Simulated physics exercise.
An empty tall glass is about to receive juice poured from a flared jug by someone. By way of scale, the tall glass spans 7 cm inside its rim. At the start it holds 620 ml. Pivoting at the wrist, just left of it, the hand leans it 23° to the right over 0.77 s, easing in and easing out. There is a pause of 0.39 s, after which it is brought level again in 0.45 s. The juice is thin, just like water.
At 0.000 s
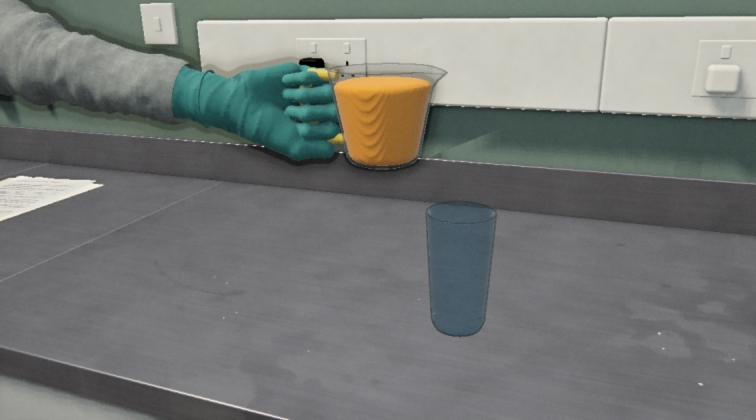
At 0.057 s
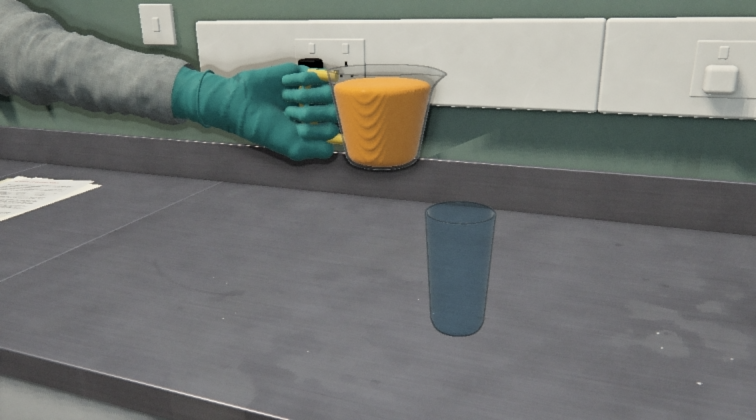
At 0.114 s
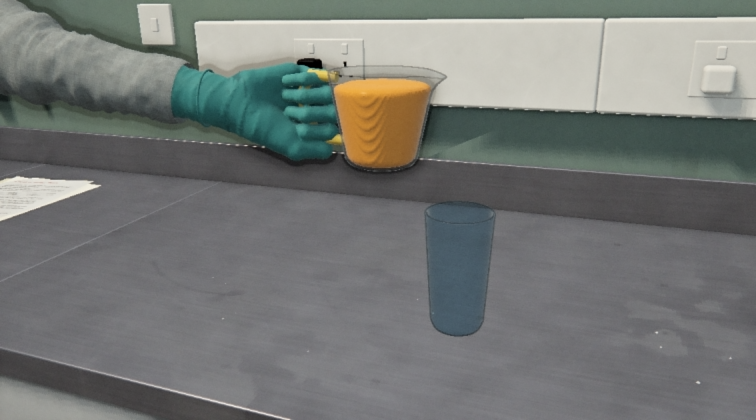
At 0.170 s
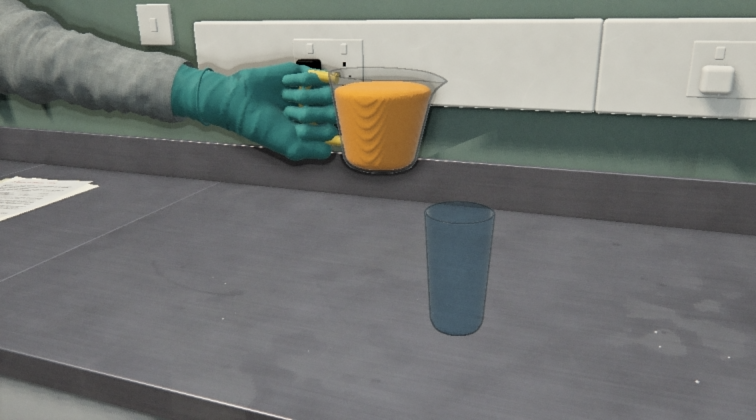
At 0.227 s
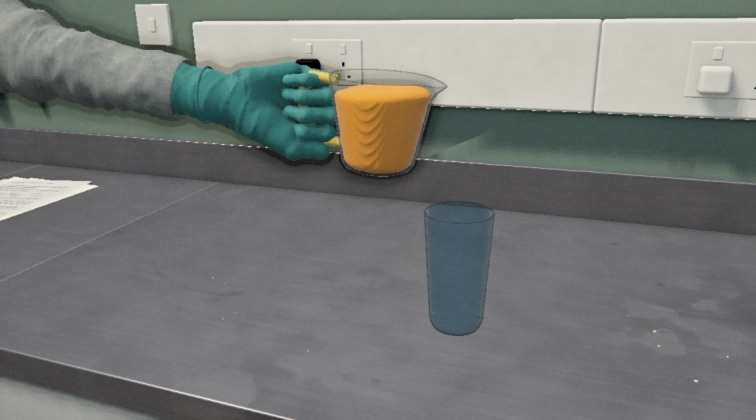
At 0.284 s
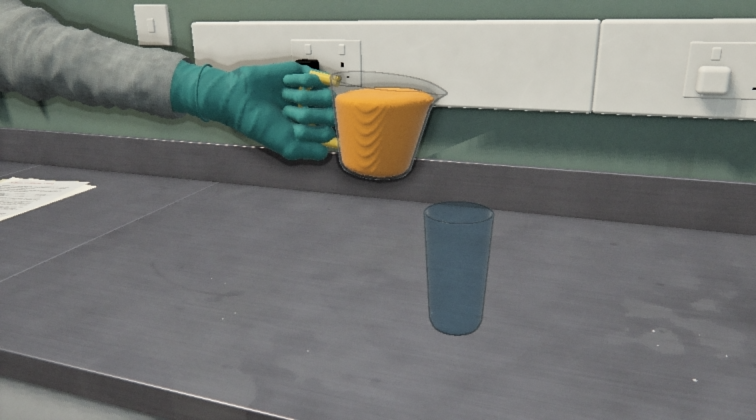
On a grey counter, a gloved hand slightly tilts a jug of orange juice rightward.
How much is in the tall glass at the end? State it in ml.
About 70 ml.
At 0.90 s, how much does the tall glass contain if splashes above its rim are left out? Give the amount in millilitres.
Roughly 20 ml, I'd say.
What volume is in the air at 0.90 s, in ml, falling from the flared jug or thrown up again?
I'd estimate close to 20 ml in the air.
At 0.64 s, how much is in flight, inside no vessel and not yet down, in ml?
Estimate: Near 15 ml.
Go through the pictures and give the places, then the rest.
In the first frame, tilt 0°; pouring edge (447, 72); surface from (350, 82) to (426, 84); the tall glass's rim runs from (428, 210) to (495, 217).
In the second frame, tilt 0°; pouring edge (447, 74); surface from (349, 83) to (423, 84).
In the third frame, tilt 1°; pouring edge (447, 76); surface from (352, 84) to (423, 86).
In the fourth frame, tilt 3°; pouring edge (447, 81); surface from (348, 86) to (423, 90).
In the fifth frame, tilt 5°; pouring edge (447, 86); surface from (352, 90) to (423, 93).
In the sixth frame, tilt 7°; pouring edge (447, 93); surface from (350, 93) to (424, 96).
Then, 0.64 s in, the tilt is 21° and the tall glass has 0 ml, the flared jug 605 ml, and 0 ml is on the counter.
Then, 0.90 s in, the tilt is 23° and the tall glass has 20 ml, the flared jug 575 ml, and 0 ml is on the counter.
Then, 1.18 s in, the tilt is 23° and the tall glass has 50 ml, the flared jug 555 ml, and 0 ml is on the counter.
Then, 1.48 s in, the tilt is 5° and the tall glass has 65 ml, the flared jug 550 ml, and 0 ml is on the counter.
Finally, the tall glass has 65 ml, the flared jug 550 ml, and 0 ml is on the counter.
